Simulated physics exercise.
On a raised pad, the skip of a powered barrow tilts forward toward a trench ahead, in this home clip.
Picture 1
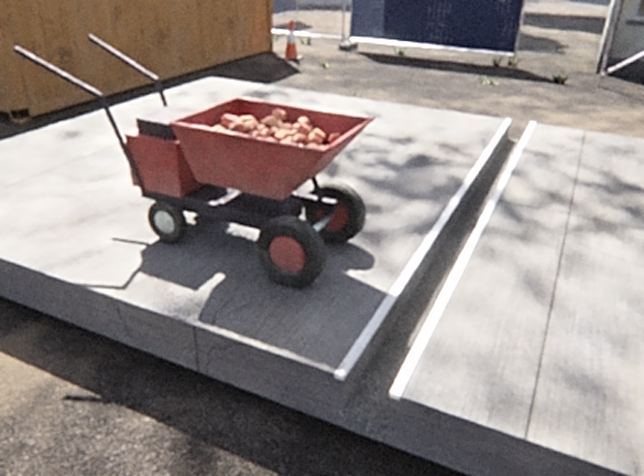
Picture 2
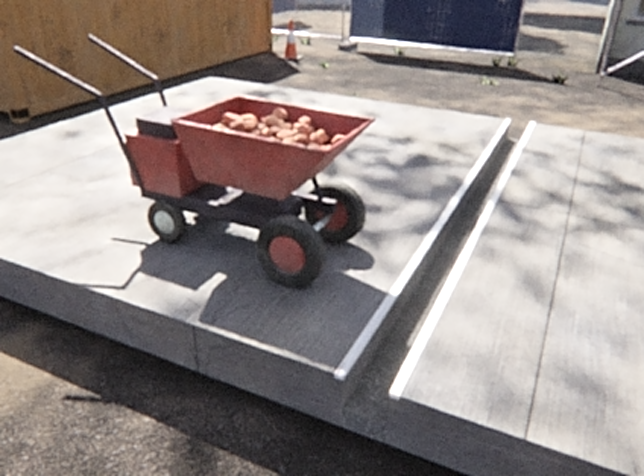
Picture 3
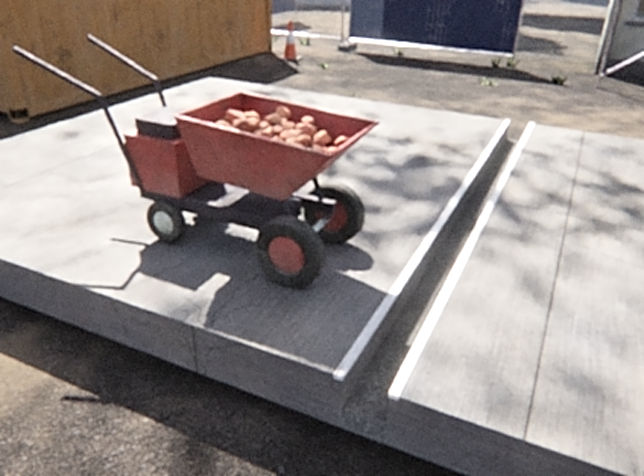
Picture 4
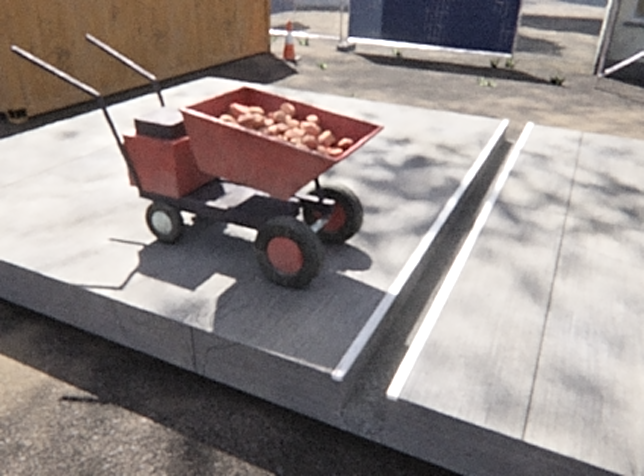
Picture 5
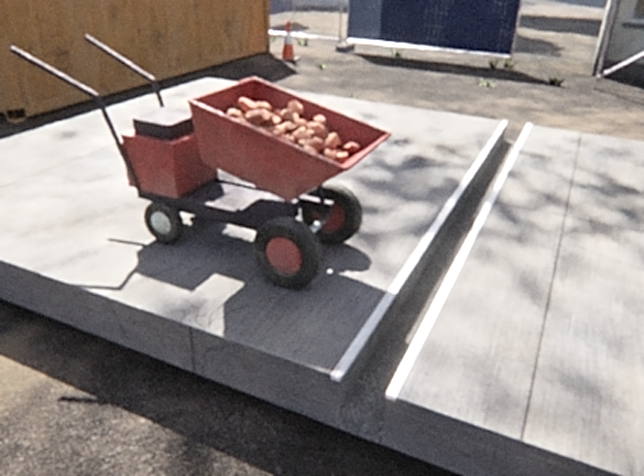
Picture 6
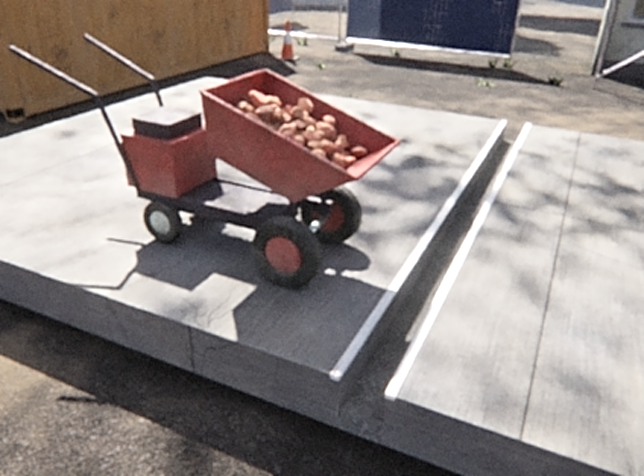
Red skip of rubble lumps on a wheeled barrow sitting level, then tilting forward to the right on a raised concrete pad.
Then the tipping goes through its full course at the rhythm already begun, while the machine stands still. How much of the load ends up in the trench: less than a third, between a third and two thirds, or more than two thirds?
What ends in the trench is going to be one-third to two-thirds of the load.
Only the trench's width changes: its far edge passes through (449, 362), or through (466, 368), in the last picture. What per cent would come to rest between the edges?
90 and 100 percent.
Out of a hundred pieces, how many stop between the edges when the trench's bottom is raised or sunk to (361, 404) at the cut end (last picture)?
Close to 30 per cent.
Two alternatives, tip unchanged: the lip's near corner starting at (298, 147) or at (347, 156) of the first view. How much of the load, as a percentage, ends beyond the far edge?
10 % for the first, 60 % for the second.
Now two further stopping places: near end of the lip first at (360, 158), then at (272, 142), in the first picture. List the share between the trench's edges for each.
Position 1 near 0 %, position 2 near 50 %.
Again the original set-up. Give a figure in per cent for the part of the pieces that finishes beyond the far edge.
Around 35 %.
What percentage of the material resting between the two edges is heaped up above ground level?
Around 10 in a hundred.
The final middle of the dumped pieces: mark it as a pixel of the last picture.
Close to (430, 295) in the last picture.
Just after the last frame, skip tipped steeply; every one in the skip.
A moment on, skip tipped right over; roughly two thirds in the skip; about a tenth in or heaped over the trench; roughly a quarter beyond it; just a few falling.
Further on, skip tipped right over; roughly a quarter in the skip; roughly half in or heaped over the trench; roughly a third beyond it.
When it is over, skip tipped right over; about a tenth in the skip; roughly half in or heaped over the trench; roughly a third beyond it.
